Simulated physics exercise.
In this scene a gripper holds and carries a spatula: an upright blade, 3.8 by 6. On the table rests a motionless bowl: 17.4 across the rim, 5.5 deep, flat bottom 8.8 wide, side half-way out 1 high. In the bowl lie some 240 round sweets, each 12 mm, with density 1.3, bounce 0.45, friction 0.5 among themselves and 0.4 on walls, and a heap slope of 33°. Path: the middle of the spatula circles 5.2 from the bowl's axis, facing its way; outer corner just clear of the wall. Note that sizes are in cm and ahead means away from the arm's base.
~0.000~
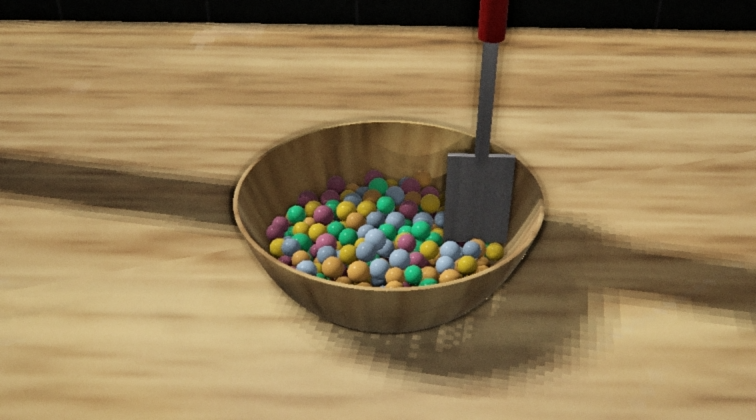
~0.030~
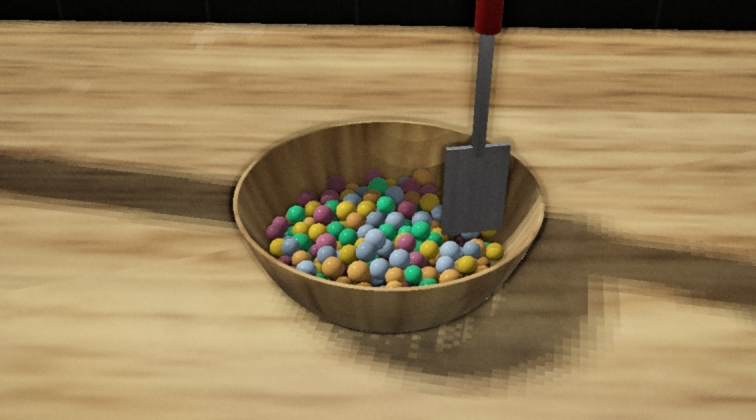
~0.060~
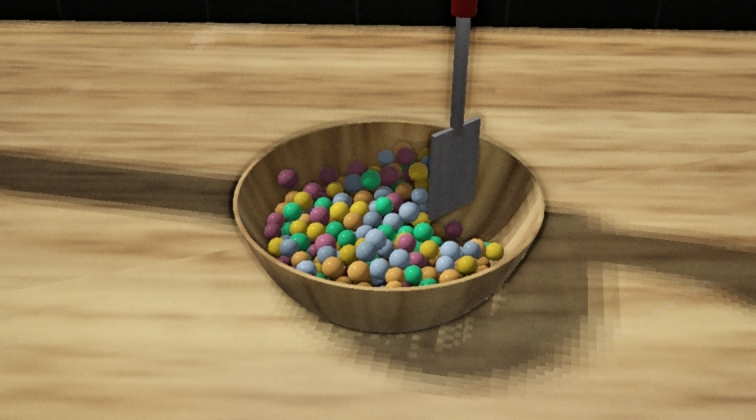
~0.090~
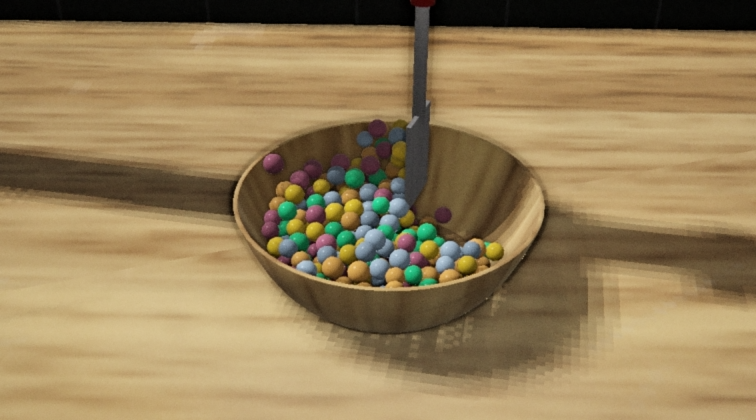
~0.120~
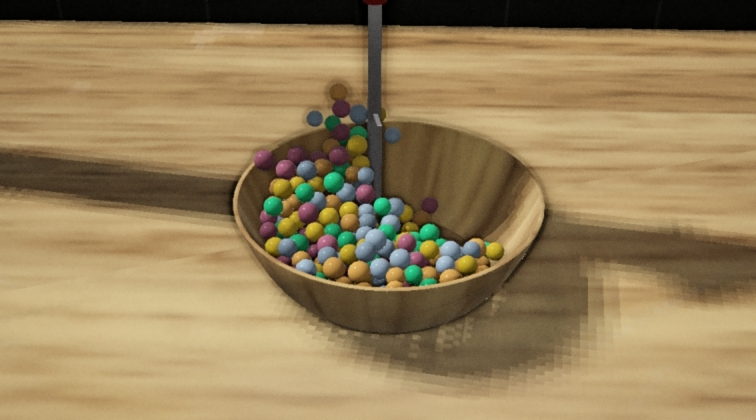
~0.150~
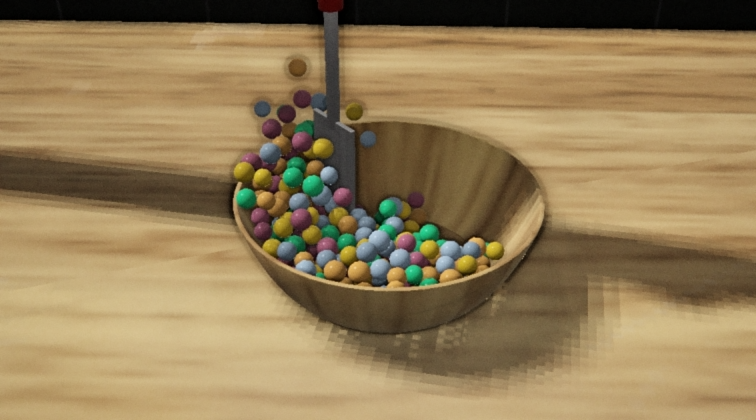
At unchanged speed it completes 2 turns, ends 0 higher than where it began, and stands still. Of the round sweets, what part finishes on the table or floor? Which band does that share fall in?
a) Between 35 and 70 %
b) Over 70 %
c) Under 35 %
a.
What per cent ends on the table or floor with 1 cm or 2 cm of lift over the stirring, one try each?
That gives about 40 per cent and 25 per cent, in order.
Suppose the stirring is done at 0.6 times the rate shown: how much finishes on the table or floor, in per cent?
I'd put it near 35 %.
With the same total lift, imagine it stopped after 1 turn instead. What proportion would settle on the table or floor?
Roughly 30 percent would end up there.
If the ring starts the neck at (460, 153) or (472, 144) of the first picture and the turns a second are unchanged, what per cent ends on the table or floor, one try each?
Around 50 per cent on the first try, around 55 per cent on the second.
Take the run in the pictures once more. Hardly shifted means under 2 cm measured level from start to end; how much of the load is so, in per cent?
Around 10 in a hundred.
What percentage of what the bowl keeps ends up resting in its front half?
45 %.
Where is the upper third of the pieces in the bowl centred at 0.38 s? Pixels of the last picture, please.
I'd point to somewhere close to (484, 195).
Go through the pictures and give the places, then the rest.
Spatula neck at (484, 132), 0° round; upper third of the load around (376, 233), from x 275 to 495, top at y 180; 244 in the bowl, in the first frame.
Spatula neck at (480, 123), 11° round; upper third of the load around (376, 233), from x 275 to 495, top at y 180, in the second frame.
Spatula neck at (458, 103), 40° round; upper third of the load around (377, 212), from x 275 to 495, top at y 150, in the third frame.
Spatula neck at (420, 91), 71° round; upper third of the load around (369, 209), from x 270 to 495, top at y 130, in the fourth frame.
Spatula neck at (375, 89), 101° round; upper third of the load around (339, 193), from x 265 to 495, top at y 90; 243 in the bowl, 1 in flight or on the tool, in the fifth frame.
Spatula neck at (333, 97), 131° round; upper third of the load around (302, 196), from x 245 to 495, top at y 70; 238 in the bowl, 6 in flight or on the tool, in the sixth frame.
By 0.38 s, 359° round, highest piece 9 above the table; 177 in the bowl, 41 on the table or floor, 26 in flight or on the tool.
By 0.60 s, 226° round, highest piece 8 above the table; 139 in the bowl, 90 on the table or floor, 15 in flight or on the tool.
By 0.91 s, 0° round, highest piece 5 above the table; 124 in the bowl, 120 on the table or floor.
By 1.61 s, 0° round, highest piece 5 above the table; 124 in the bowl, 120 on the table or floor.
Final count, 124 in the bowl, 120 on the table or floor. That is 49 % on the table or floor.
